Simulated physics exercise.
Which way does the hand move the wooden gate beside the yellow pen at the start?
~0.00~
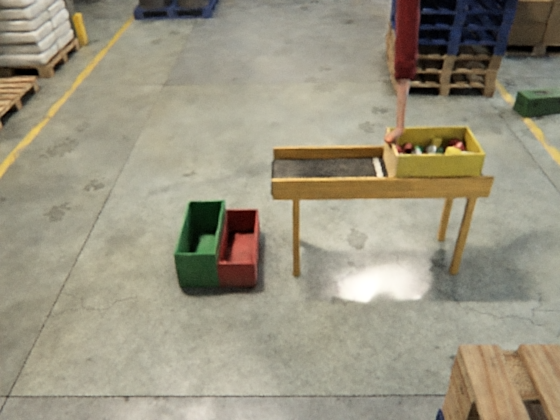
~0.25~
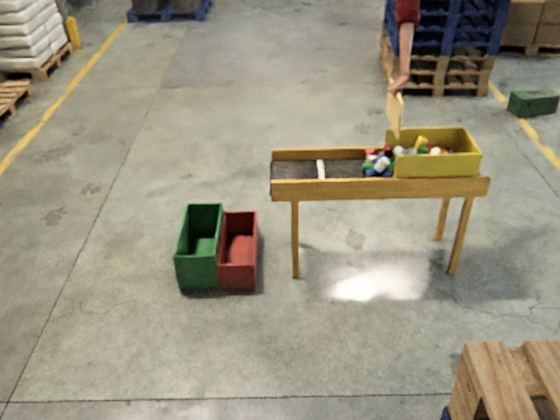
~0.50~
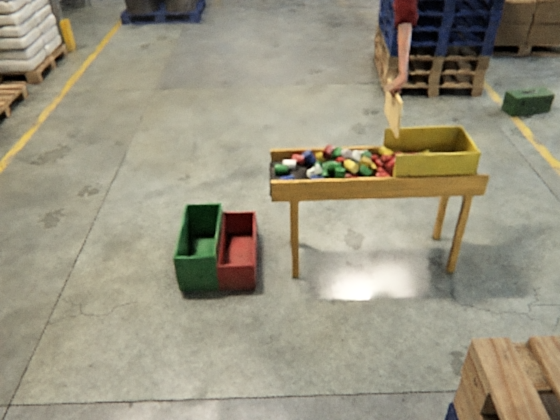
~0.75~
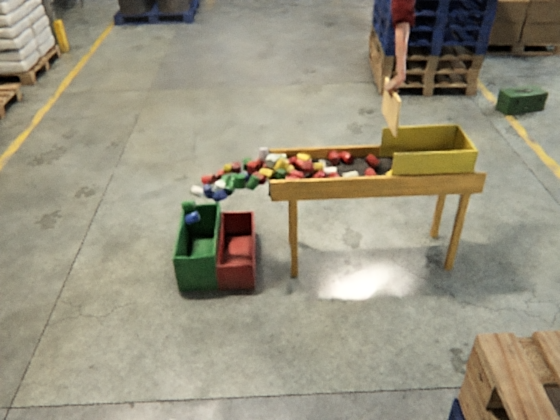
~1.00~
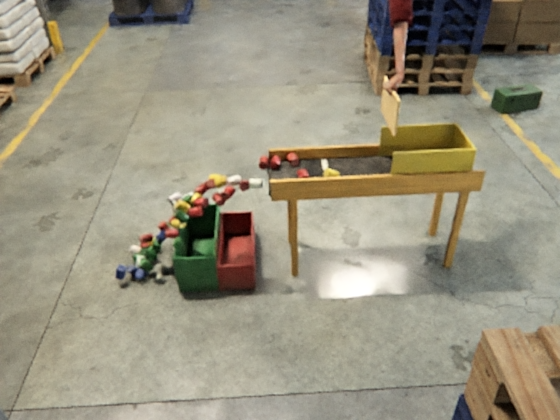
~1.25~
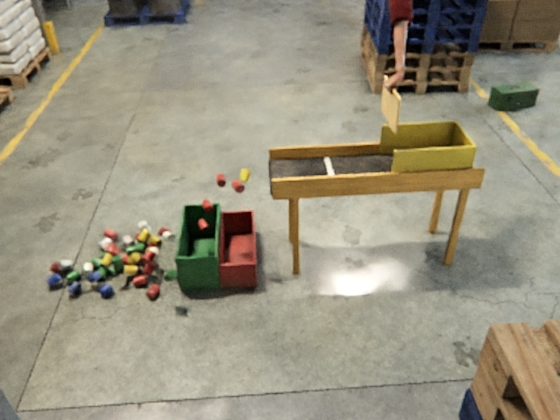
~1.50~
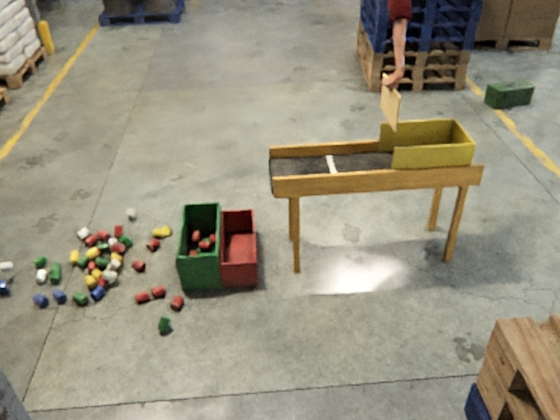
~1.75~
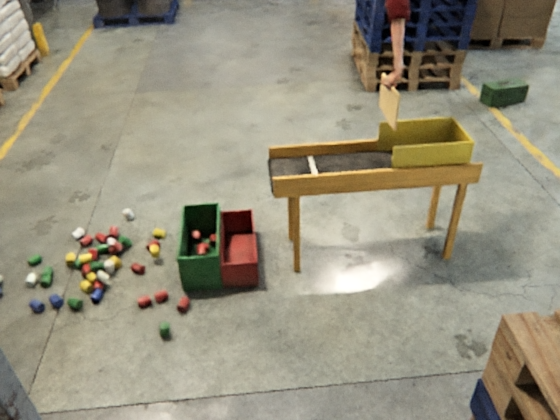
The hand moves the gate upward, and the colourful pieces then travel out of the pen along the belt.
